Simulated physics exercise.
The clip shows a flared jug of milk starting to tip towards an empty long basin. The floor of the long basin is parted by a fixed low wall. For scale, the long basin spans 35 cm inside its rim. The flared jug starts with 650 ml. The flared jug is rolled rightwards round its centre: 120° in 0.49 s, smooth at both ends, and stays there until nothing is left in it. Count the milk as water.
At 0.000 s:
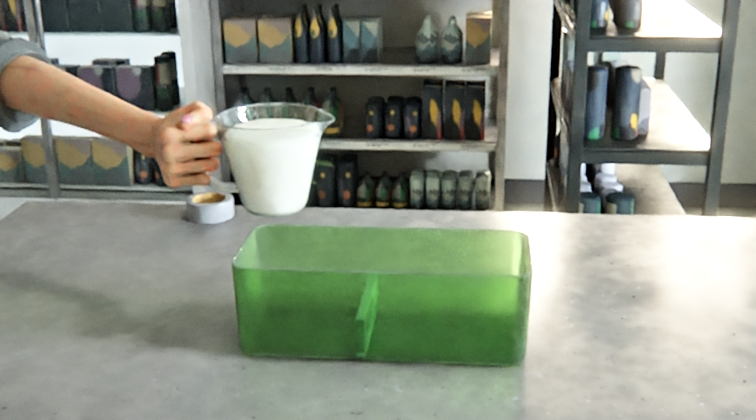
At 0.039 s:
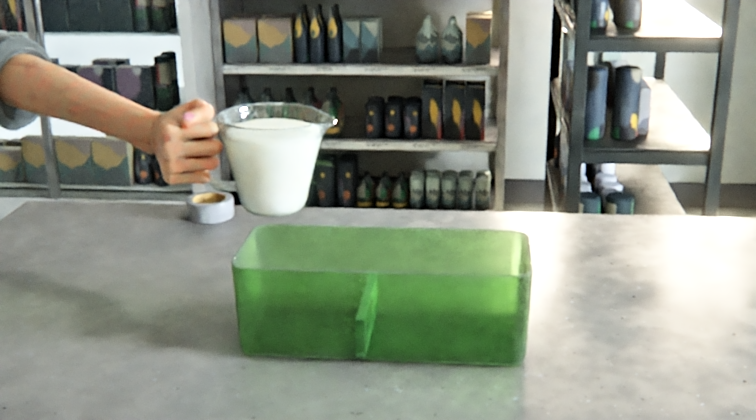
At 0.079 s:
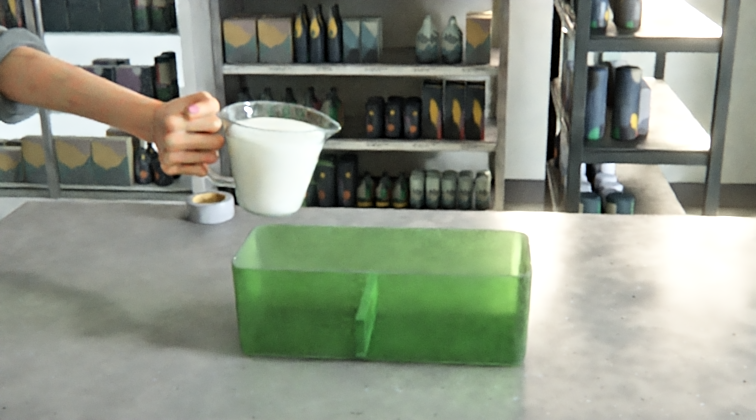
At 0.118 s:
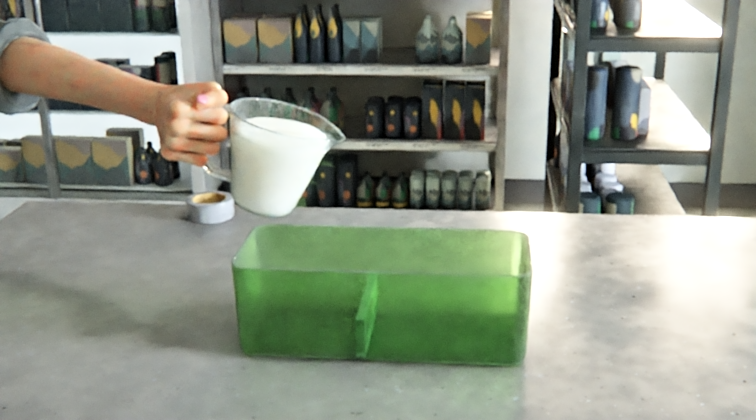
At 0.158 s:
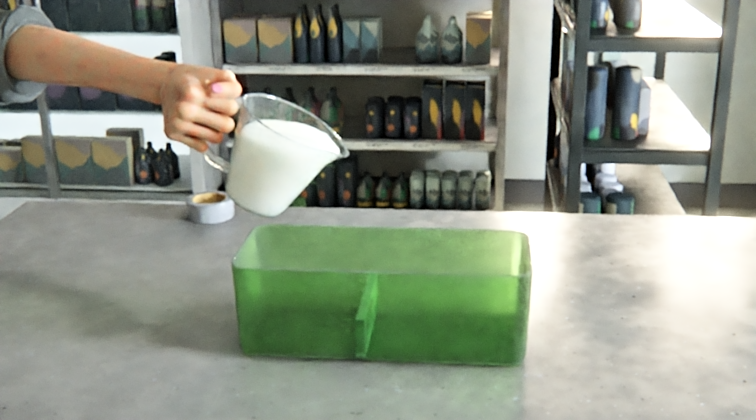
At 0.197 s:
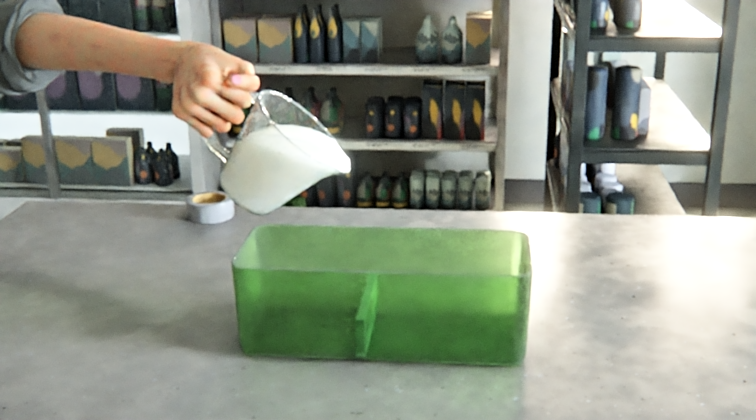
A hand holding a clear jug of milk above an empty green basin, steadily tilting it rightwards until milk reaches the spout.
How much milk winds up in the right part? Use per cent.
The far part has some 40 per cent.
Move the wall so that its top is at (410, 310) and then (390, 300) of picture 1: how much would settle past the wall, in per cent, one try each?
First 20, then 20 per cent.
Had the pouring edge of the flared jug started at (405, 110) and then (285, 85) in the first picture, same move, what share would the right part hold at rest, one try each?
In turn about 85 and 10 per cent.
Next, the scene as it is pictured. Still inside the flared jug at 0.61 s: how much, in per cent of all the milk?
Near 0 in a hundred.
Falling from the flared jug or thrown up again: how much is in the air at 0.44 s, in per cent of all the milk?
Near 14 in a hundred.
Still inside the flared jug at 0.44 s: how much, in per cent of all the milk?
Some 22 per cent.
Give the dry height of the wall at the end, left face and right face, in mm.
Left about 30 mm, right about 38 mm.
By 0.44 s the tilt is 116° and 23 per cent is still to pour, 26 is left of the wall and 38 right of it.
By 0.61 s the tilt is 120° and 0 per cent is still to pour, 58 is left of the wall and 36 right of it.
By 0.79 s the tilt is 120° and 0 per cent is still to pour, 57 is left of the wall and 39 right of it.
By 0.99 s the tilt is 120° and 0 per cent is still to pour, 56 is left of the wall and 40 right of it.
At rest 57 per cent lies left of the wall, 40 right of it and 3 outside.
